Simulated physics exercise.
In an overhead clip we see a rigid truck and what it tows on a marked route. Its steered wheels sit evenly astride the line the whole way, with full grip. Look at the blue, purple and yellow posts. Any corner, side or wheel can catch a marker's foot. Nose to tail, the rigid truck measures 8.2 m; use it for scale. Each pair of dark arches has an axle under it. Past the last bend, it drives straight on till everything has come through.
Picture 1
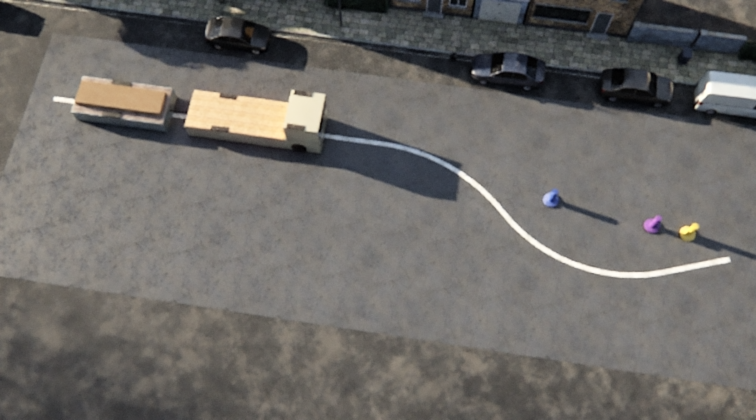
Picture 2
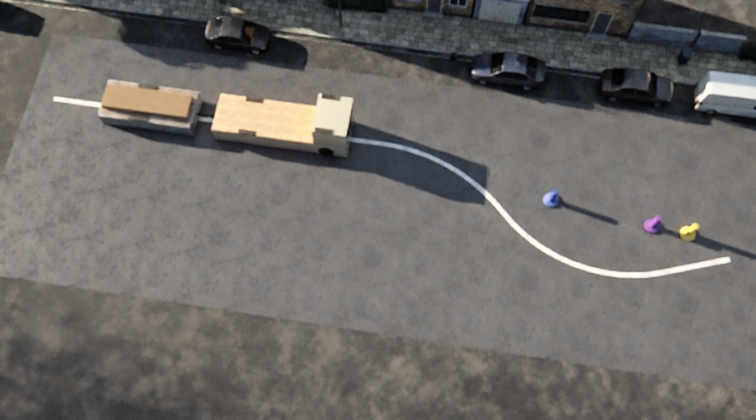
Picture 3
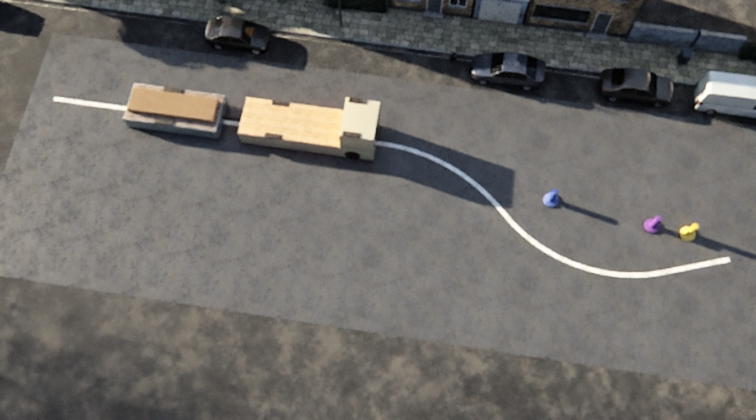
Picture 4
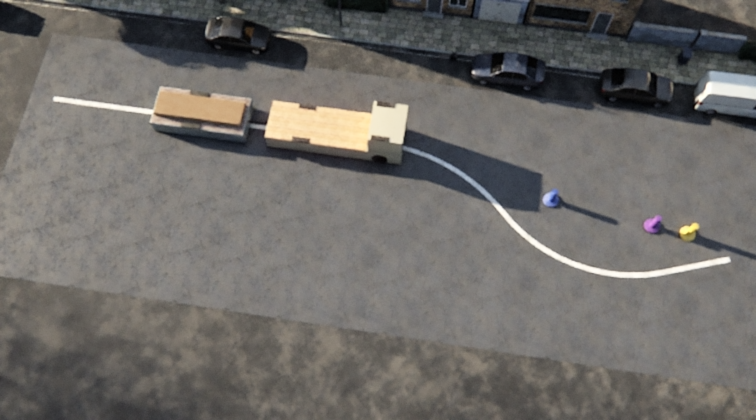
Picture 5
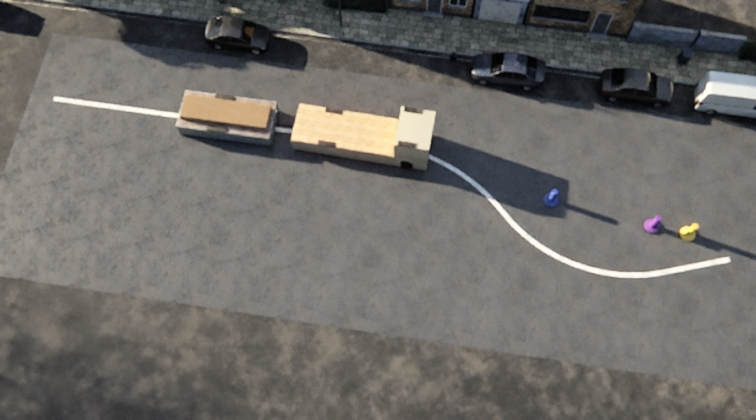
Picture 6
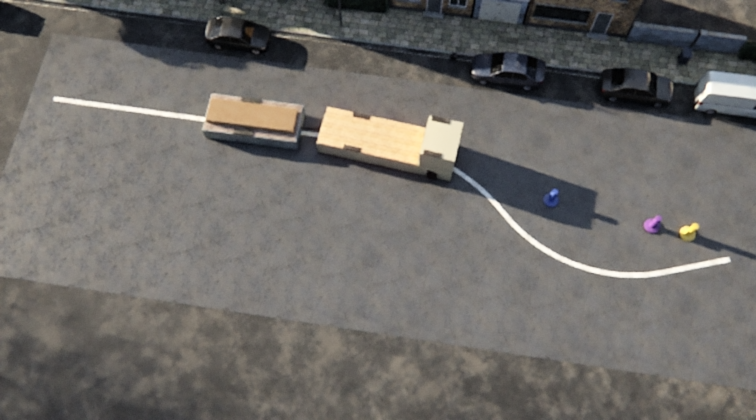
At first, a flatbed truck towing one trailer sits at the left along a curving white line, with blue, purple and yellow posts off to the right. It rolls steadily rightward along the line, then angles slightly downward as the curve begins, its long shadow sliding over the blue post.
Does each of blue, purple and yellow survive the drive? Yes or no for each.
Blue: Yes, purple: No, yellow: No.
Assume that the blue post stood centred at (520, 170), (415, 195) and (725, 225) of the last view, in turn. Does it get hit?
First clear, second hit, third struck.
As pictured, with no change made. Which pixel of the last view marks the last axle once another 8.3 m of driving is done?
(374, 143).
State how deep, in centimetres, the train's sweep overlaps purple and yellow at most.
Purple about 20 and yellow about 70.
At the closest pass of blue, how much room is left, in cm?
Spare for blue: 50.
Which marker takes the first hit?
First one: Yellow.
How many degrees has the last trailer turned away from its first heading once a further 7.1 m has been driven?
The last trailer is now at about 10 degrees to its starting heading.
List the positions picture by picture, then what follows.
In the first frame, nose (321, 126); last axle (117, 99); still straight; blue (552, 198), purple (654, 224), yellow (690, 232); 1 trailer.
In the second frame, nose (348, 129); last axle (143, 102); still straight.
In the third frame, nose (375, 133); last axle (169, 106); still straight.
In the fourth frame, nose (402, 137); last axle (195, 110); still straight.
In the fifth frame, nose (428, 143); last axle (221, 113); turned 1°.
In the sixth frame, nose (454, 153); last axle (247, 116); turned 5°; blue (552, 198), purple (654, 224), yellow (690, 232).
After another 18.6 m, the last axle is at (522, 219) of the last picture, 20 cm off the line; the rigid truck has hit yellow.
After another 20.2 m, the last axle is at (547, 227) of the last picture, 75 cm off the line; blue has been passed with 55 cm to spare.
After another 23.8 m, the last axle is at (608, 240) of the last picture, 150 cm off the line; the trailer has hit purple.
After another 34.2 m, the last axle is out of the picture, 40 cm off the line; 2 of 3 struck in all.
